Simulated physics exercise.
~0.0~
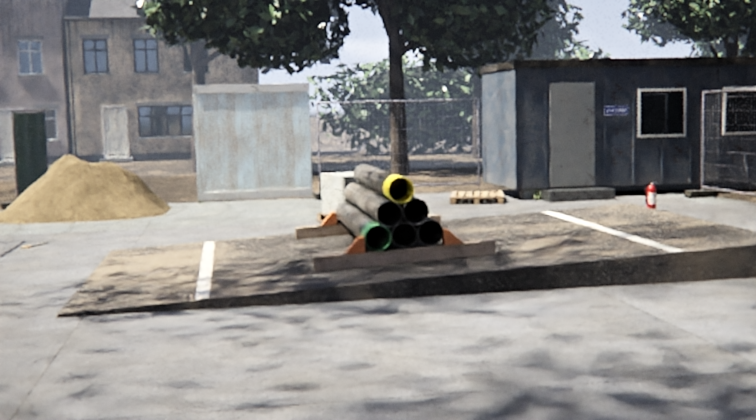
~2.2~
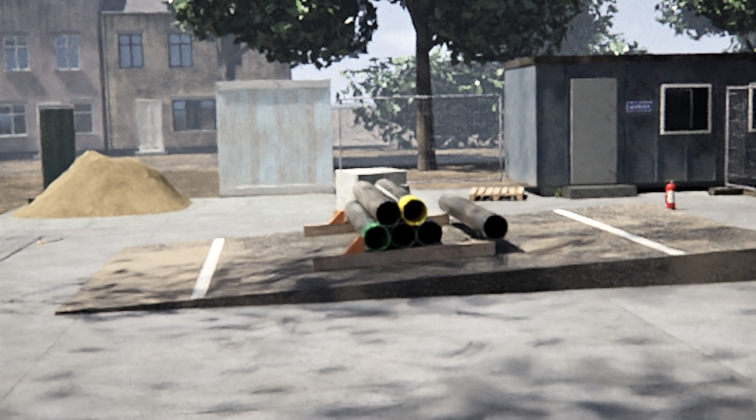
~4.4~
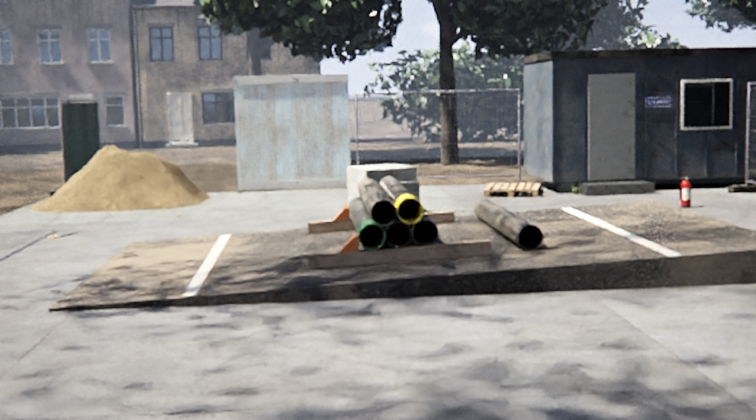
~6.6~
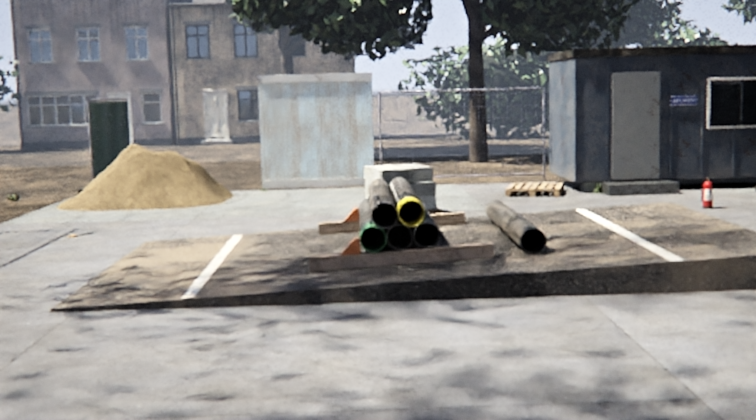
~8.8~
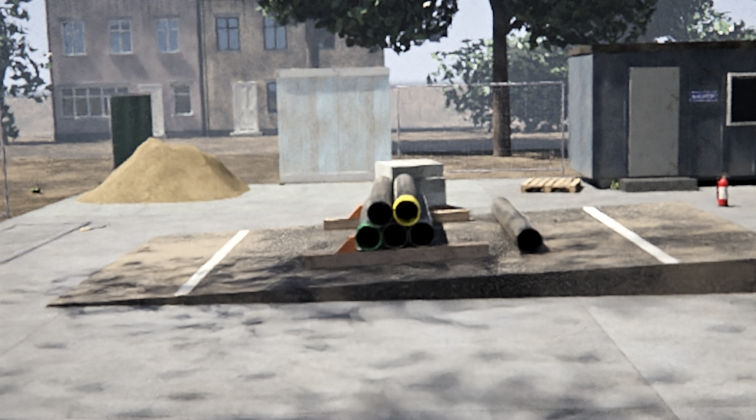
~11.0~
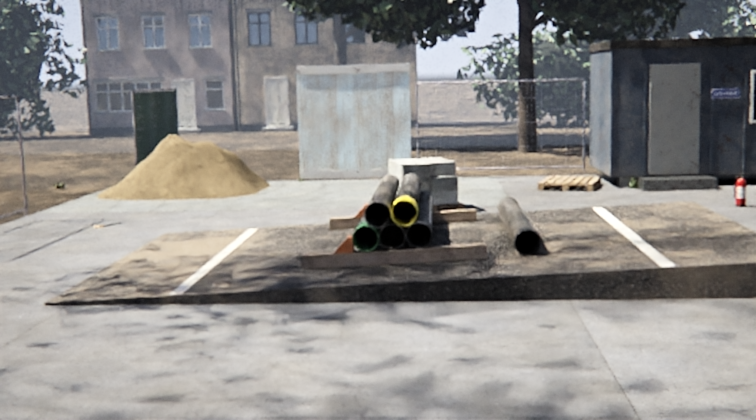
The yellow-marked pipe atop a stack drops a little to the right and settles on others as an unmarked pipe rolls off the right side and stops on the gravel short of the white line, while the green-marked pipe stays in place at the lower left.
